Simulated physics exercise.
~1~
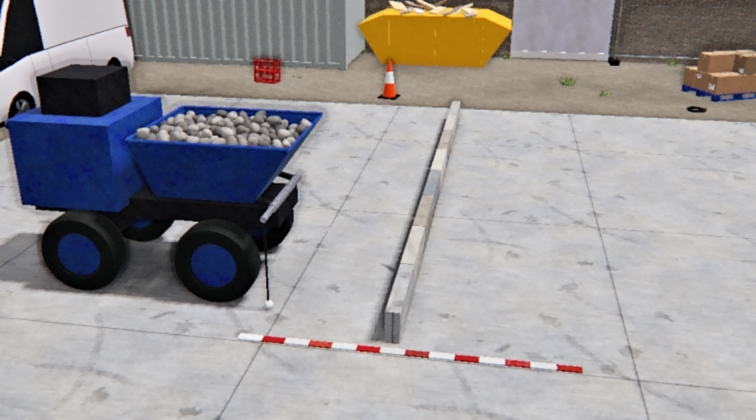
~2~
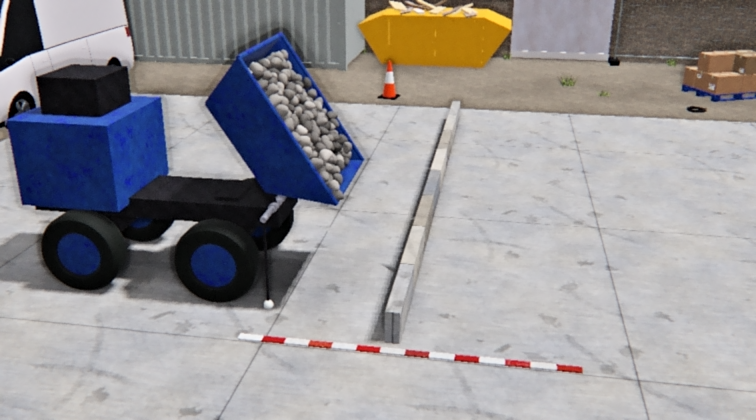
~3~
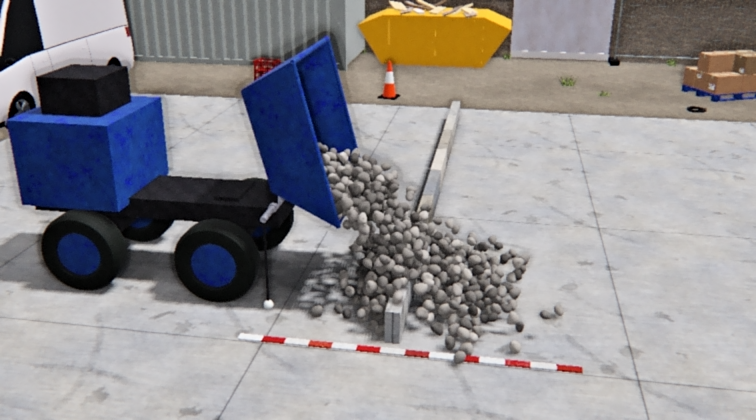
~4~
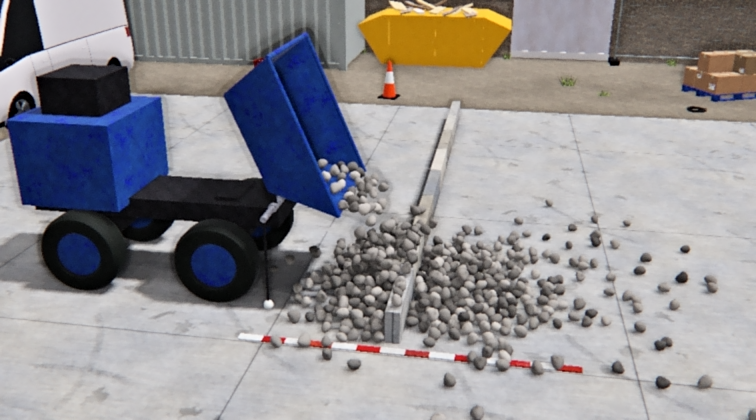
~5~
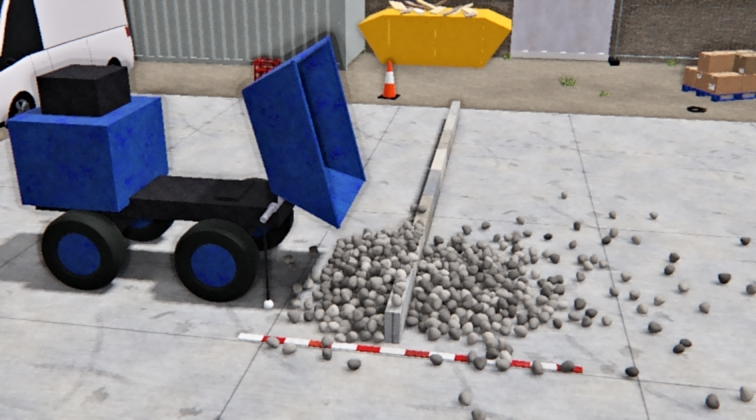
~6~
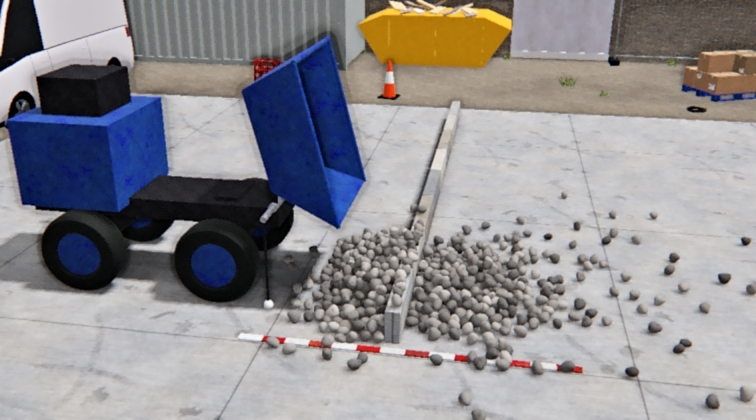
A small blue dumper tipped its body steeply and poured grey stones over a low kerb, jerking the body back and forward until it was empty, and the stones came to rest heaped on both sides, with some scattered far to the right.
